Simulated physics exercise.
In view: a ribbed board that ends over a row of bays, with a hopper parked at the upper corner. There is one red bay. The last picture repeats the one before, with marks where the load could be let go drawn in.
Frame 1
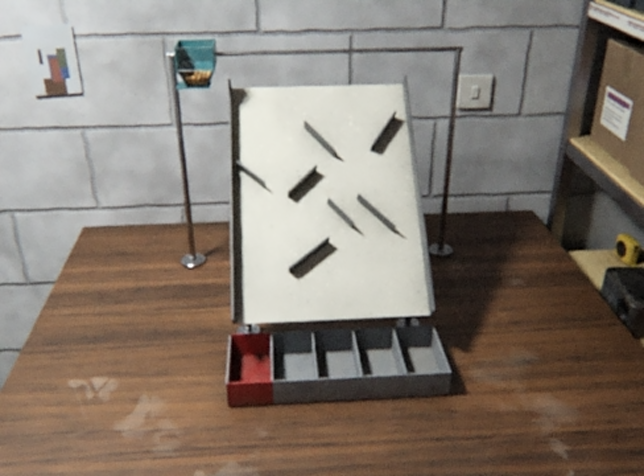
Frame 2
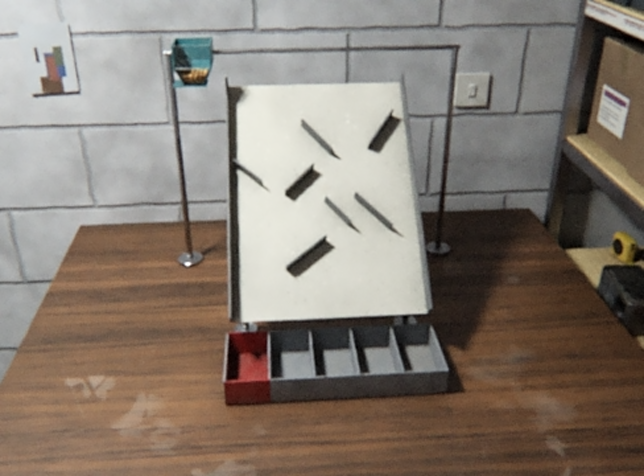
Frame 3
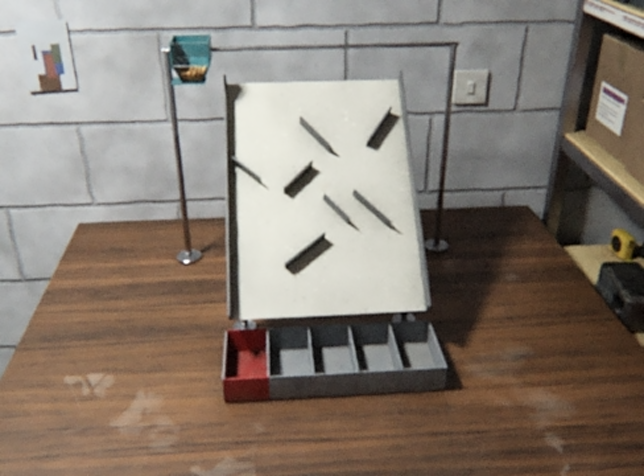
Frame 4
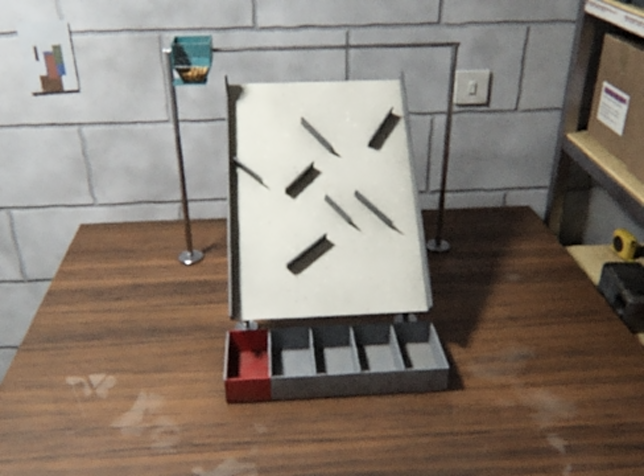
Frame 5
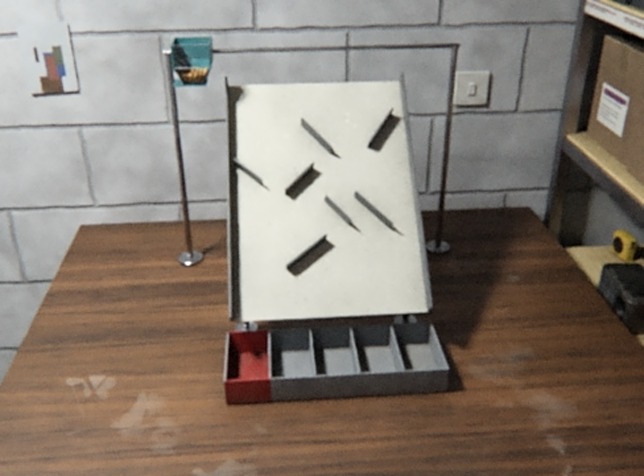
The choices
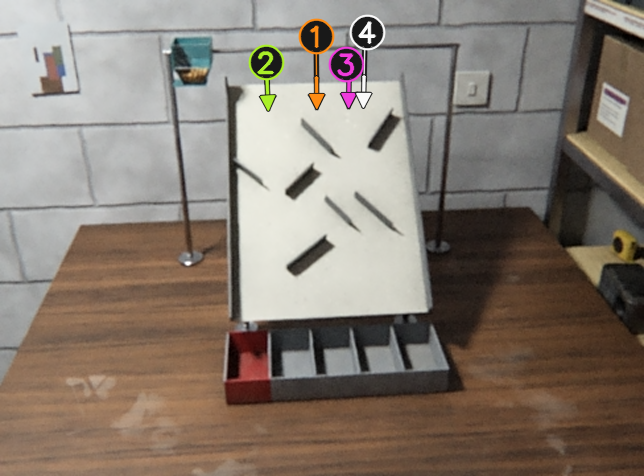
On a wooden table by a block wall, a small hopper of round beads hung at the upper left of a sloped, ribbed white board above one red bay and four grey ones, and nothing noticeably moved.
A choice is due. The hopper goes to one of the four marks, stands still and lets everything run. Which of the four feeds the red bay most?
Mark 2 does it best.
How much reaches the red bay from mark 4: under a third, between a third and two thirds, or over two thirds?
Mark 4 gives under a third.
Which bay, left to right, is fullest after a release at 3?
It is the fifth one.
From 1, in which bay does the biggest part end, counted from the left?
It is the fifth one.
On the marked copy, mark 1 meets the board at (316, 103); mark 2 meets the board at (268, 105); mark 3 meets the board at (348, 102); mark 4 meets the board at (363, 102).
With 1, only a few in the red bay, the bulk in other bays, close to a quarter outside the box.
With 2, close to half in the red bay, close to a quarter in other bays, close to a quarter outside the box.
With 3, only a few in the red bay, the bulk in other bays, close to a quarter outside the box.
With 4, only a few in the red bay, the bulk in other bays, a small share outside the box.
